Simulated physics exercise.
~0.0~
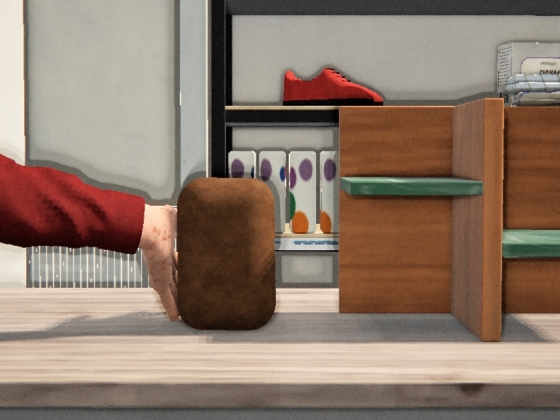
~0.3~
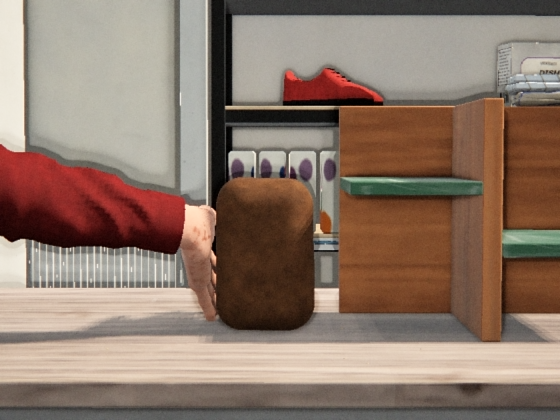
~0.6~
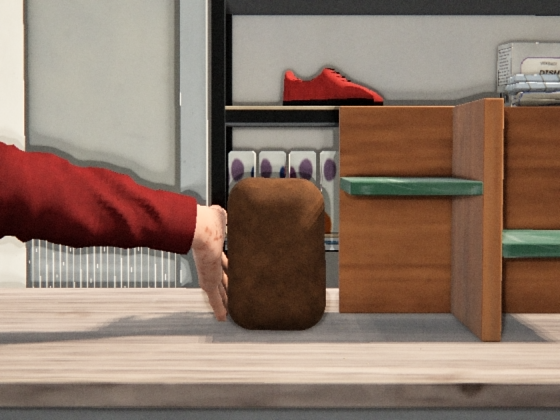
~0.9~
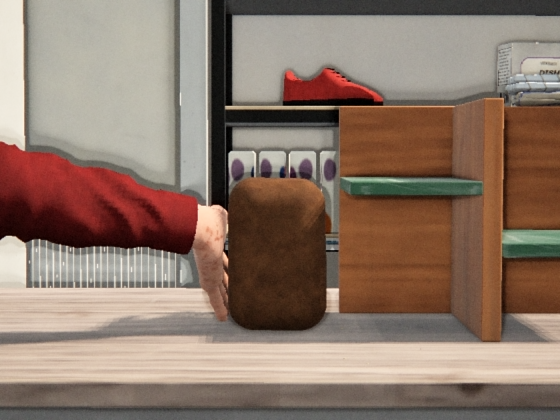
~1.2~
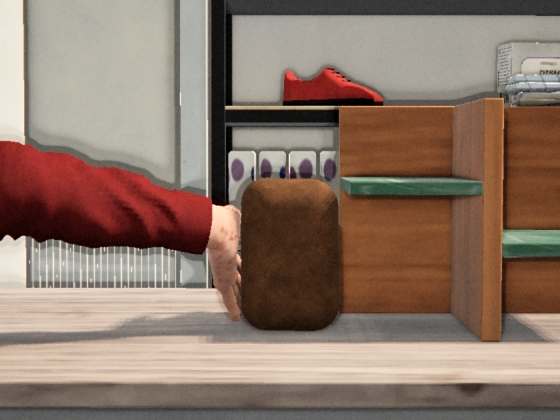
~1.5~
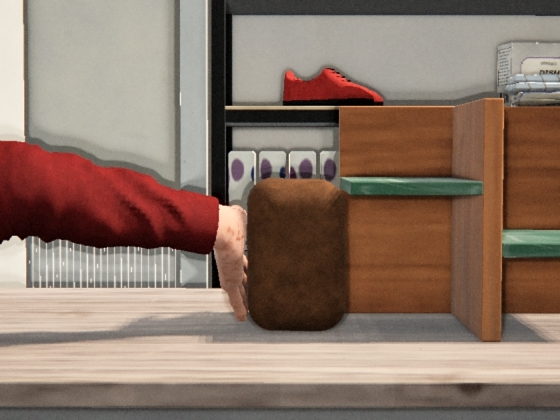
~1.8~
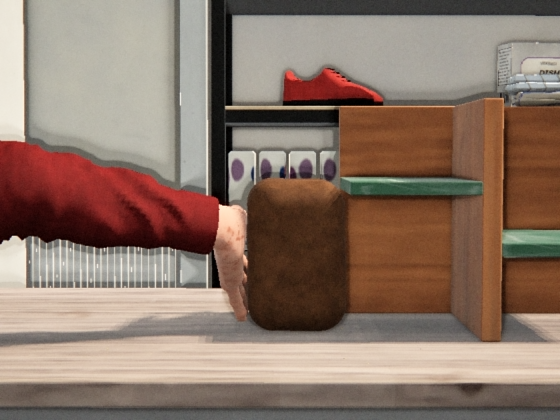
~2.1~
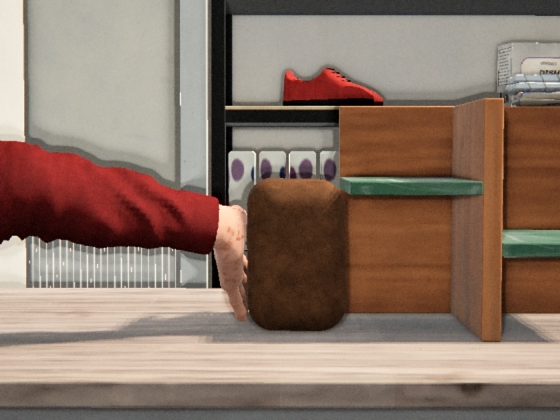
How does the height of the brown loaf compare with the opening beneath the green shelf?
The loaf is too tall for the opening, so it stops at the edge of the shelf instead of sliding underneath.
